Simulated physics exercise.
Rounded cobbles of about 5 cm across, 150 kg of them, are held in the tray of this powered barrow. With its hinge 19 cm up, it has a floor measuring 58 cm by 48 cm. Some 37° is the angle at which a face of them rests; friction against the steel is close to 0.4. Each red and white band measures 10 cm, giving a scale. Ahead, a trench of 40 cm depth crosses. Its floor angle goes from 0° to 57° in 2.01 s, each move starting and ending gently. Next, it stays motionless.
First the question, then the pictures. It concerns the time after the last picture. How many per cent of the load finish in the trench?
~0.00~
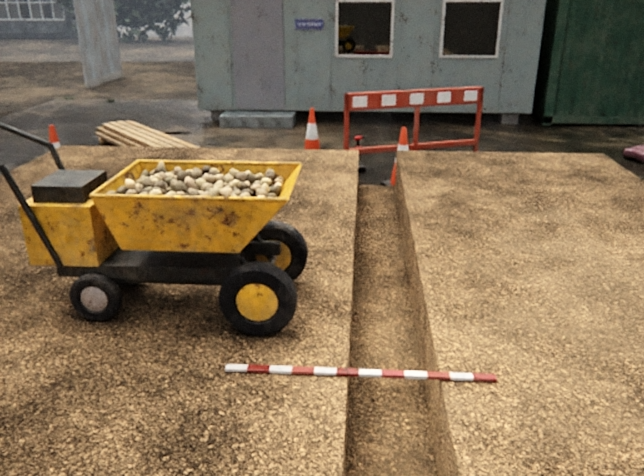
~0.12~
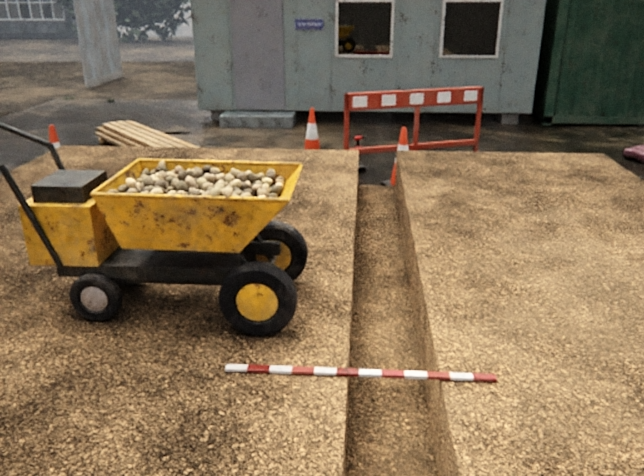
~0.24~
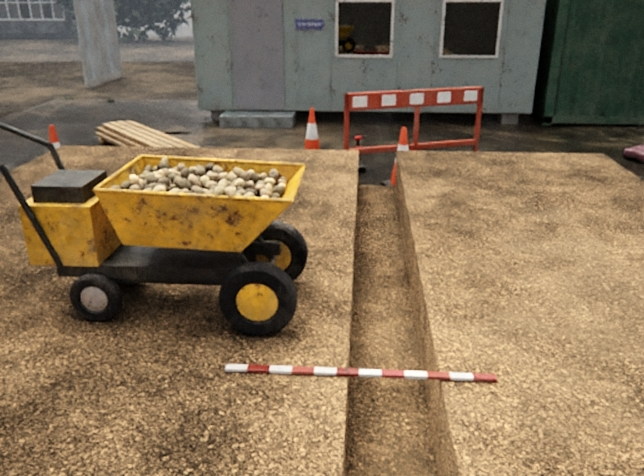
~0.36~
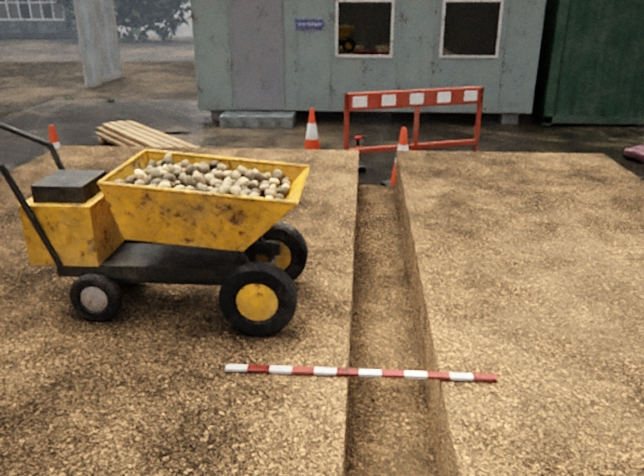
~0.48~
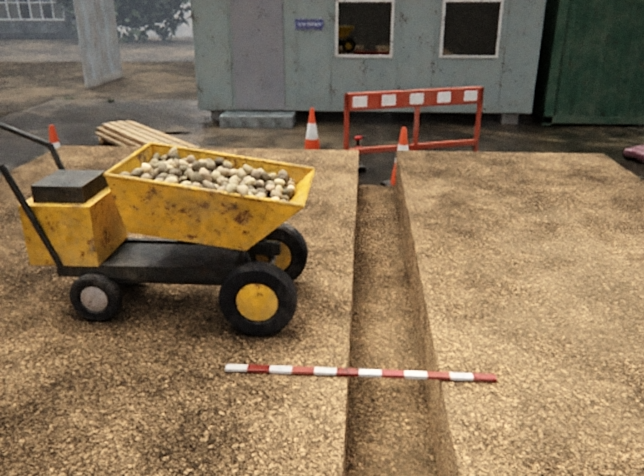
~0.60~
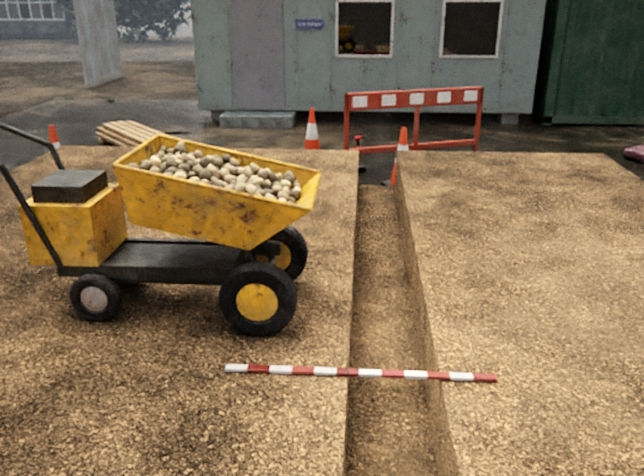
About 70 per cent.
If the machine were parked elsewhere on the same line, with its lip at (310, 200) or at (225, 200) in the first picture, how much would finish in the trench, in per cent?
Close to 55 percent in the first case, 50 percent in the second.
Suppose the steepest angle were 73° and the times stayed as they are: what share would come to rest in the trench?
Some 90% would finish there.
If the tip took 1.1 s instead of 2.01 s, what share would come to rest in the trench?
Trench share: Approx. 65%.
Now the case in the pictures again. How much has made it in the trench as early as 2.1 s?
25 per cent, give or take.
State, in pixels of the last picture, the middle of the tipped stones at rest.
At about pixel (394, 363) in the last view.
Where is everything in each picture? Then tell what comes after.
In the first picture, lip at (287, 200), floor tilted 0°, highest stones at (200, 177).
In the second picture, the tray is at 1°, its lip at (288, 200); the top of the load is at (201, 176); the stones move at 0.1 m/s on average.
In the third picture, lip at (291, 202), floor tilted 2°, highest stones at (176, 171); the stones move at 0.2 m/s on average.
In the fourth picture, lip at (297, 203), floor tilted 5°, highest stones at (181, 167); the stones move at 0.2 m/s on average.
In the fifth picture, the tray is at 8°, its lip at (303, 206); the top of the load is at (181, 162); the stones move at 0.3 m/s on average.
In the sixth picture, the tray is at 12°, its lip at (311, 210); the top of the load is at (180, 155); the stones move at 0.3 m/s on average.
After 1.5 s the floor is at 48°; 100 % in the tray; the foremost stones are at (358, 235).
After 2.1 s the floor is at 57°; 76 % in the tray, 23 % in the trench, 1 % past the trench; the foremost stones are at (436, 305).
After 2.5 s the floor is at 57°; 56 % in the tray, 41 % in the trench, 3 % past the trench; the foremost stones are at (487, 305).
After 4.4 s the floor is at 57°; 26 % in the tray, 70 % in the trench, 4 % past the trench; the foremost stones are at (509, 306).
